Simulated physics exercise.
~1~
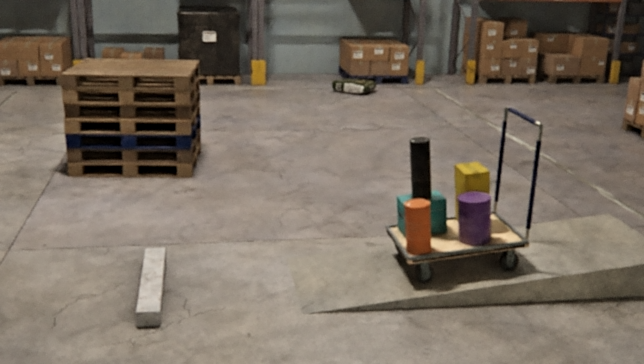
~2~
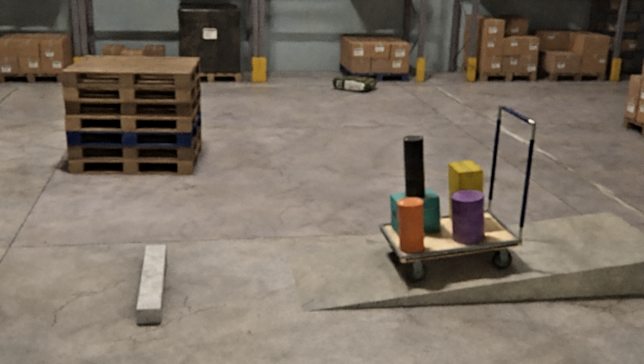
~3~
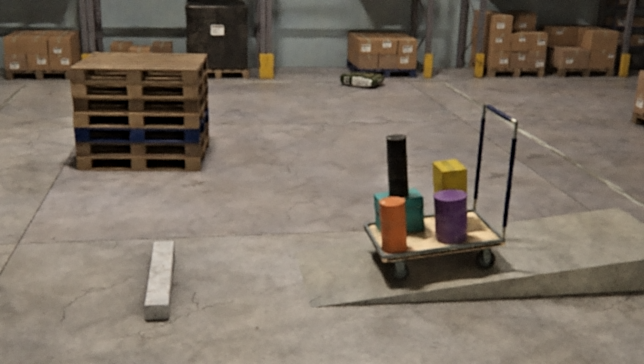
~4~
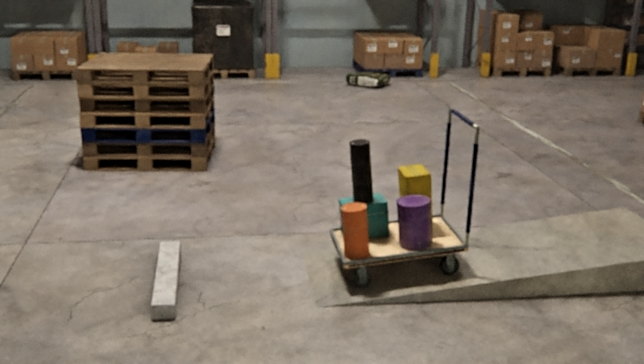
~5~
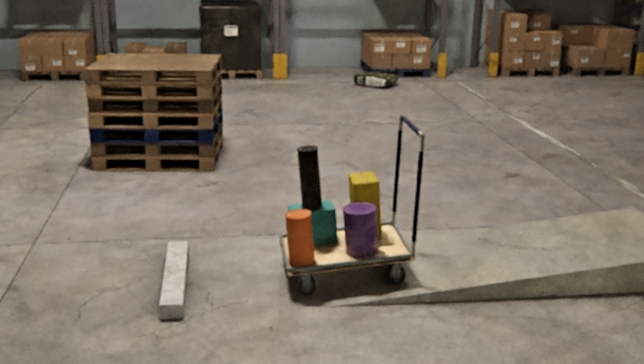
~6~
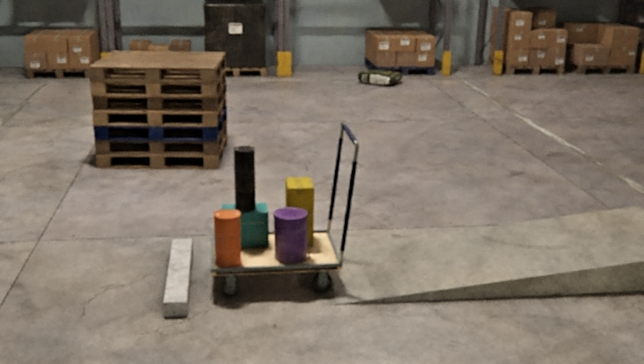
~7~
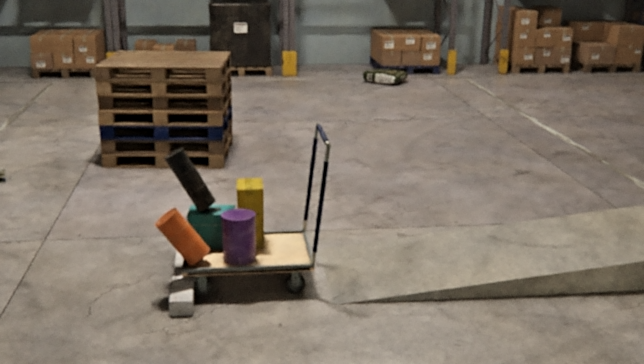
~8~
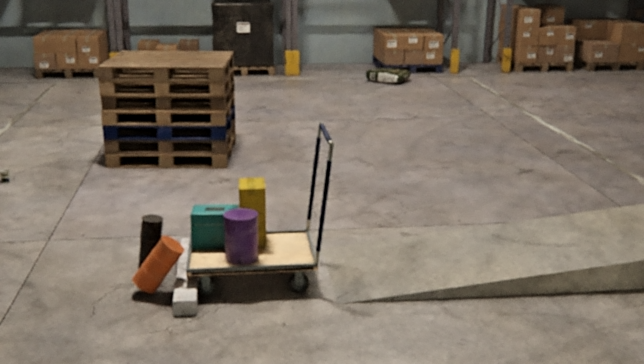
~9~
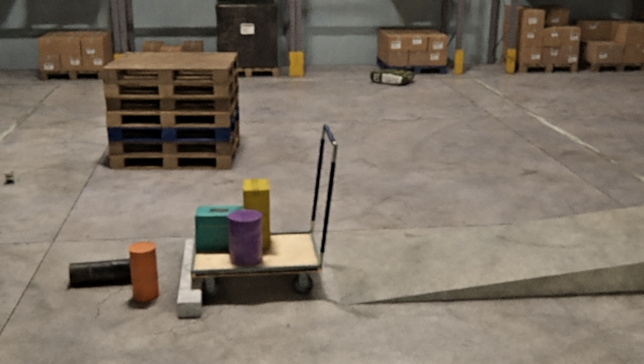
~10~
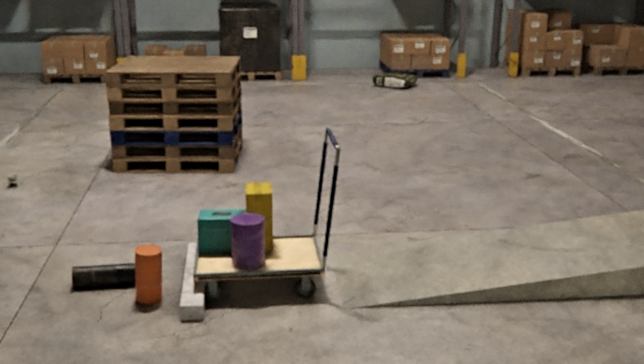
A loaded flat trolley rolled left down a ramp and across a warehouse floor until it hit a kerb, where the orange and black canisters tipped off the front and landed beyond it, while the purple, yellow and turquoise items stayed aboard.
